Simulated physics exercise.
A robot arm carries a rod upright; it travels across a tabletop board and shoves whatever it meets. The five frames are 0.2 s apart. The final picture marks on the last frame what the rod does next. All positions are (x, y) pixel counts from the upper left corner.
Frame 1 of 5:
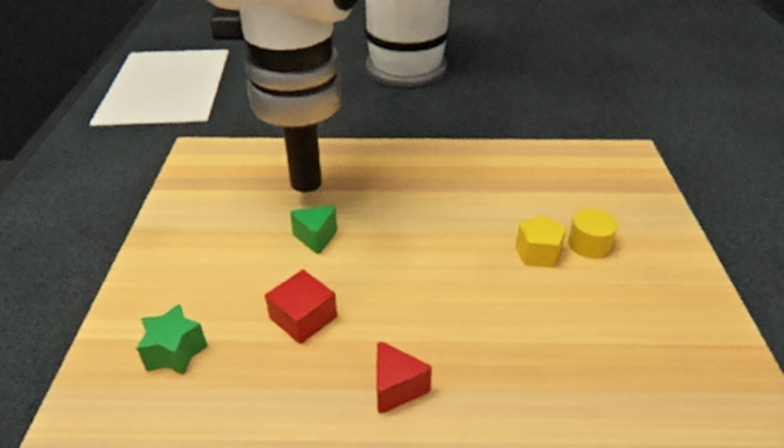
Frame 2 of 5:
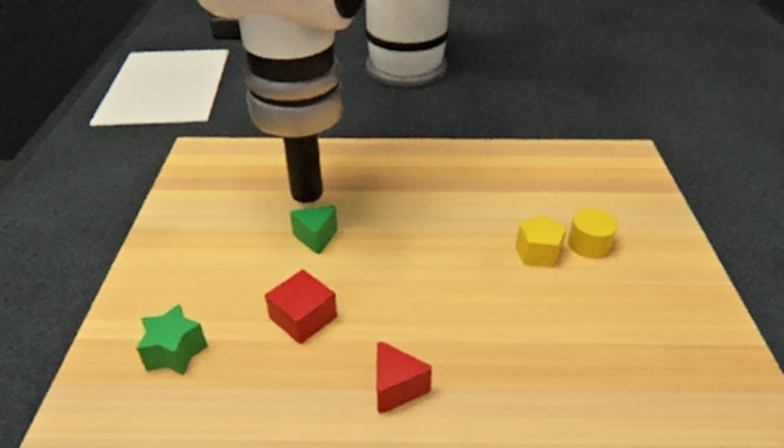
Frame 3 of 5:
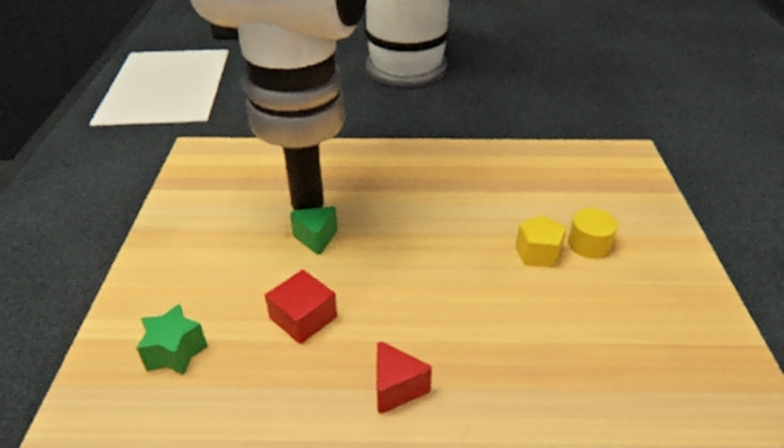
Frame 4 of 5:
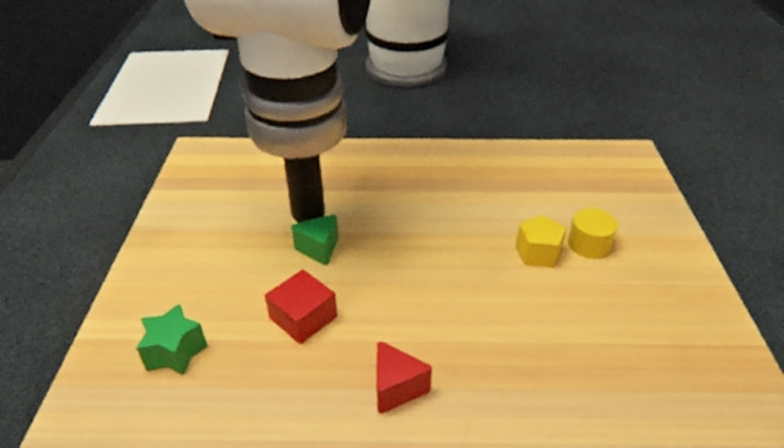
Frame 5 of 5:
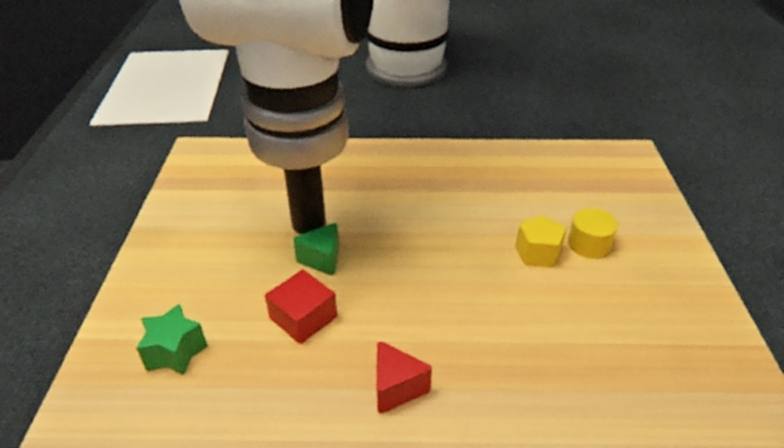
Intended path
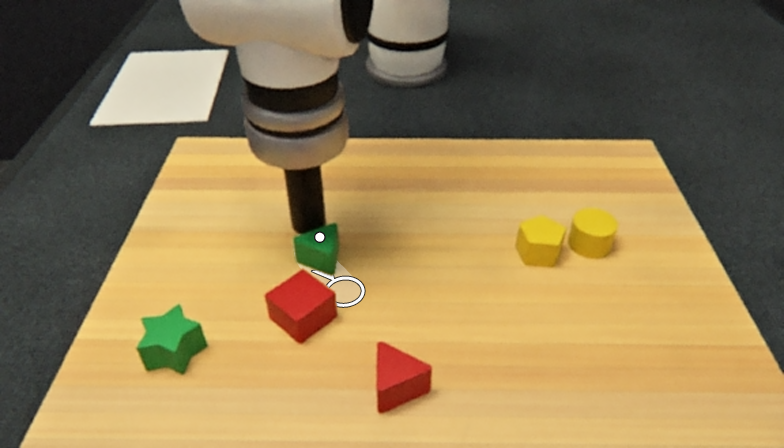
A white robot arm with a black rod reaches over a light wooden board on a dark surface, seen from a fixed, raised viewpoint in front. A green triangular block sits below the rod, with a red four-sided block, red triangle and green star nearer, and two yellow blocks at right. The rod moves slowly toward the viewer, then pushes the green triangle a short way nearer the red four-sided block, turning it slightly.
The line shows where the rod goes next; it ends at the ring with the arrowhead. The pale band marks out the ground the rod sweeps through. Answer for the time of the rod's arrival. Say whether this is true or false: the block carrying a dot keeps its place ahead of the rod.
True
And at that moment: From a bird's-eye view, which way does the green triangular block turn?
Viewed from overhead, the green triangular block winds up turned clockwise.
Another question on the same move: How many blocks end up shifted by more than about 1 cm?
The push will move one block.
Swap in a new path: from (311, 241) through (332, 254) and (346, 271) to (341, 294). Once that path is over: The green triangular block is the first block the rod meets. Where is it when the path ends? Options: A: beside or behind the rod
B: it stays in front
My answer is option B.
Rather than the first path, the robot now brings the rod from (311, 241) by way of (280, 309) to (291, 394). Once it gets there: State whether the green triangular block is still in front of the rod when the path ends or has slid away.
The rod has lost it.
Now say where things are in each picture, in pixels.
The first frame shows lower end of the rod (307, 185), tops of blocks, red four-sided block (300, 293), green triangular block (314, 216).
The second frame shows rod (307, 195), blocks as before.
The third frame shows rod (308, 205), blocks as before.
The fourth frame shows rod (309, 215), green triangular block (317, 227).
The fifth frame shows rod (309, 226), red four-sided block (300, 293), green triangular block (320, 237).
The drawn path runs from (311, 241) over (315, 259) and (329, 275) to (345, 291); the dot is on the green triangular block.
On the path given first. Halfway along, rod (320, 252); green triangular block (332, 265).
At the end, rod (343, 275); red four-sided block not moved; green triangular block (351, 293), turned 25° clockwise.
